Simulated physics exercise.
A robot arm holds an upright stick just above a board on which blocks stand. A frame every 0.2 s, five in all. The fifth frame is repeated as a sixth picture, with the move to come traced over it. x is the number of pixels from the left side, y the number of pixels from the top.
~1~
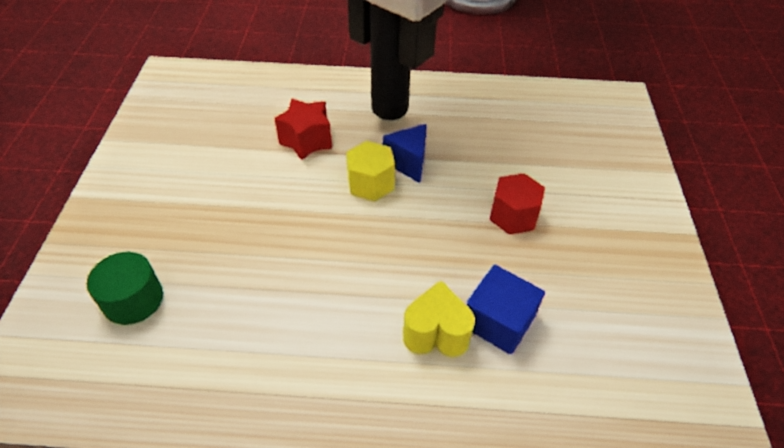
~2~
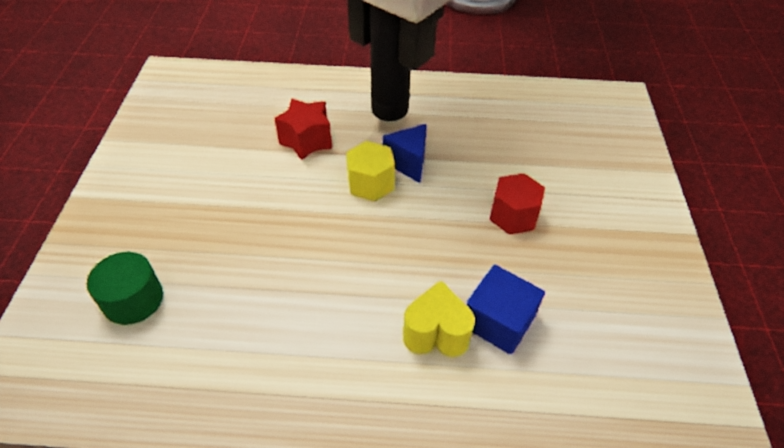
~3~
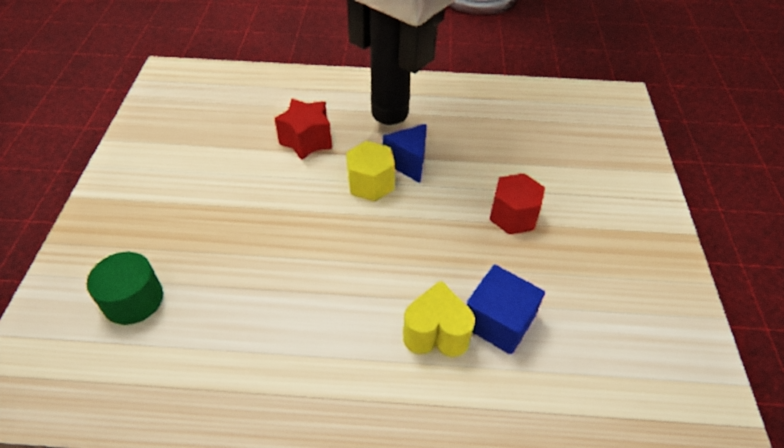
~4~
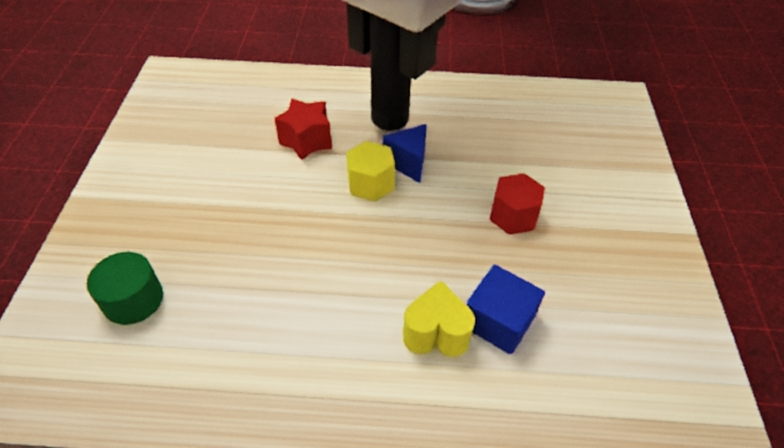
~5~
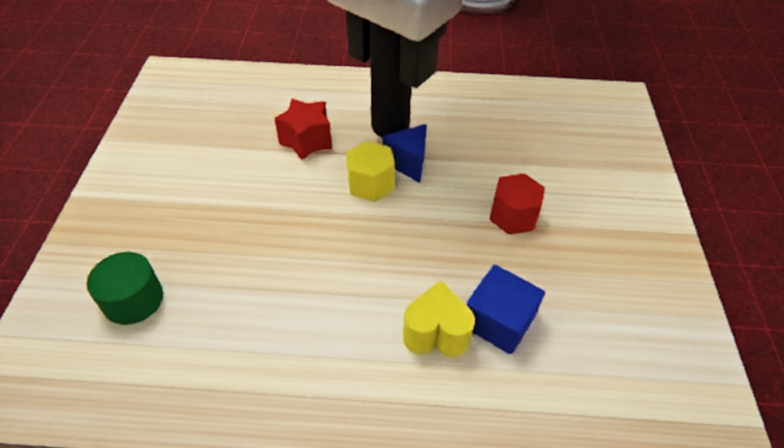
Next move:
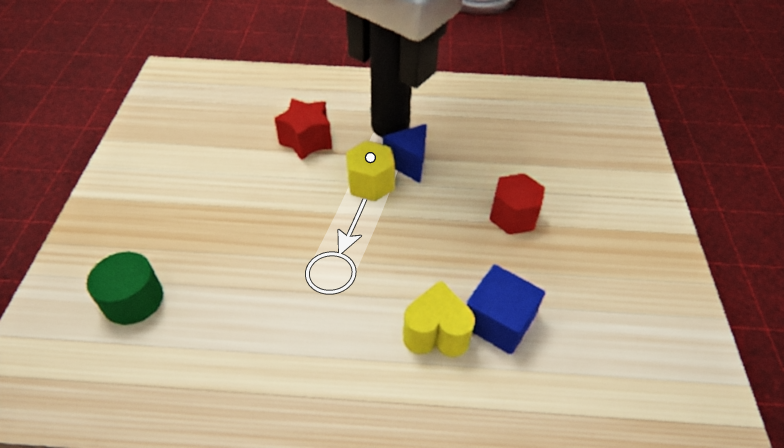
On a pale wooden board over a red surface, a robot arm holds a dark upright stick behind a yellow six-sided block and a blue triangle. The stick stays almost still at first, then edges slightly forward, close to the triangle, while all the blocks stay in place.
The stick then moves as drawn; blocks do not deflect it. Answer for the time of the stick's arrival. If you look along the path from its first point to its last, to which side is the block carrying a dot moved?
It heads left.
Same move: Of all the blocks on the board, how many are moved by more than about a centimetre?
Put simply, two blocks are moved more than 1 cm.
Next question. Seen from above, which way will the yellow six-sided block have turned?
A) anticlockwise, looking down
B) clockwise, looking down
The answer is A.
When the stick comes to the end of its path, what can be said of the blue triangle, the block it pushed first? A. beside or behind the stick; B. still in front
Answer: A.
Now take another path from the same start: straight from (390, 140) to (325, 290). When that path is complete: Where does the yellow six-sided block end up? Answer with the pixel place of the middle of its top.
The point I'd pick in the picture is (340, 309).
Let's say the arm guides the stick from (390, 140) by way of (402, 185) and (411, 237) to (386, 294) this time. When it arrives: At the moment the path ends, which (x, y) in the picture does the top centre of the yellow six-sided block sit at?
Most likely (362, 176).
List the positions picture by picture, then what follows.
The first frame shows lower end of the stick at (390, 109), tops of blocks, red star block at (304, 114), yellow six-sided block at (370, 158), blue triangle at (410, 138).
The second frame shows stick at (390, 110), blocks as before.
The third frame shows stick at (390, 113), blocks as before.
The fourth frame shows stick at (390, 119), blocks as before.
The fifth frame shows stick at (390, 127), red star block at (304, 114), yellow six-sided block at (370, 158), blue triangle at (410, 138).
The drawn path runs from (390, 140) directly to (331, 273); the dot is on the yellow six-sided block.
What follows on the original path. One third of the way, stick at (373, 166); yellow six-sided block at (364, 185); blue triangle at (414, 152), turned 45° anticlockwise.
Two thirds of the way, stick at (353, 212); yellow six-sided block at (353, 237), turned 25° anticlockwise; blue triangle at (414, 152), turned 45° anticlockwise.
At the end, stick at (329, 261); red star block not moved; yellow six-sided block at (344, 290), turned 55° anticlockwise; blue triangle at (414, 152), turned 45° anticlockwise.
